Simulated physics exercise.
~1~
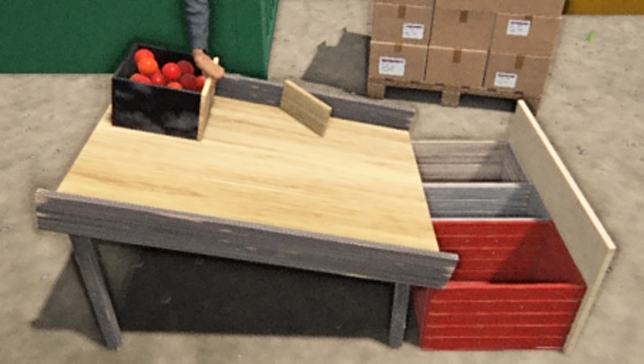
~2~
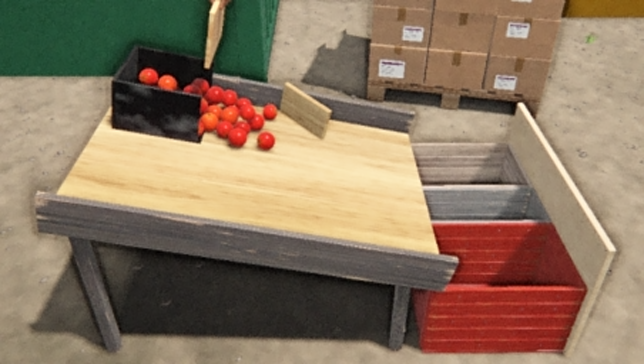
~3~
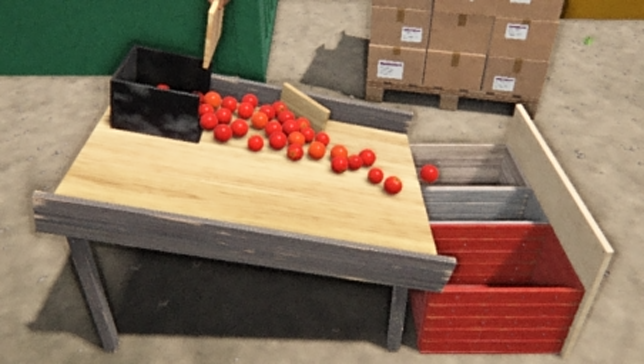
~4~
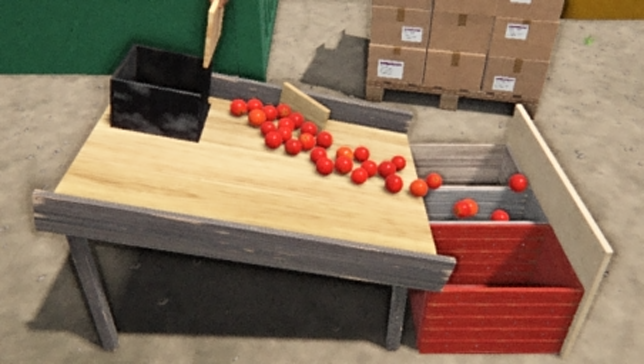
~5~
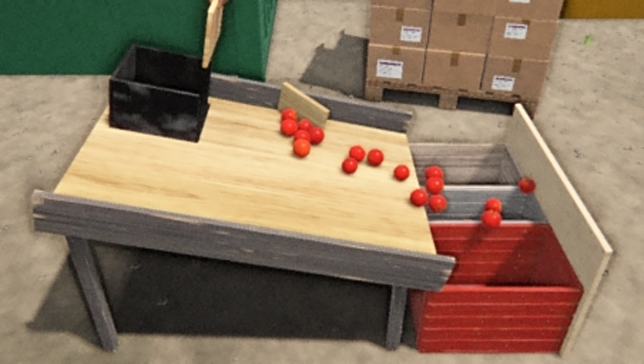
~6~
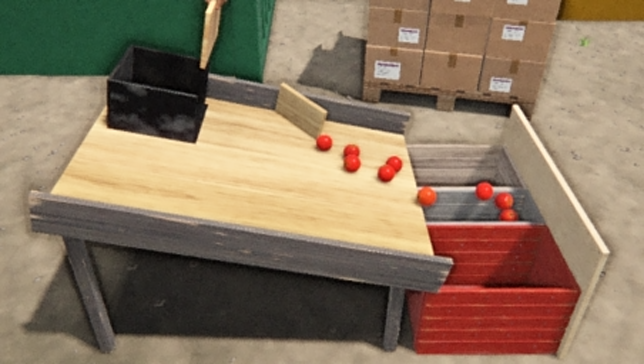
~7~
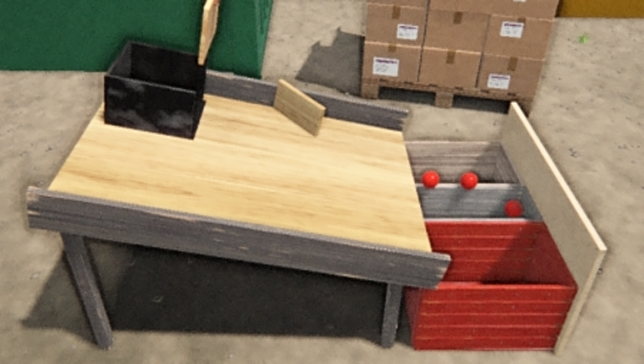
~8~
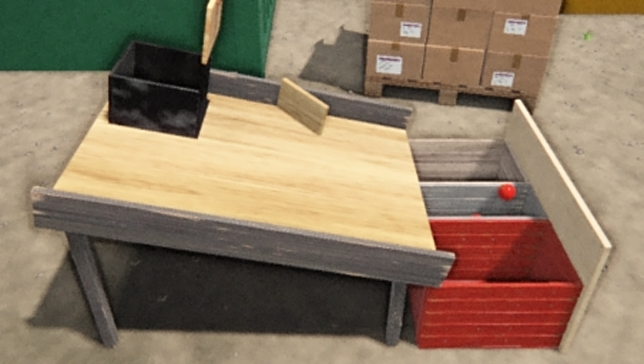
On a sloping wooden table, red tomatoes roll from a black box into bins below.
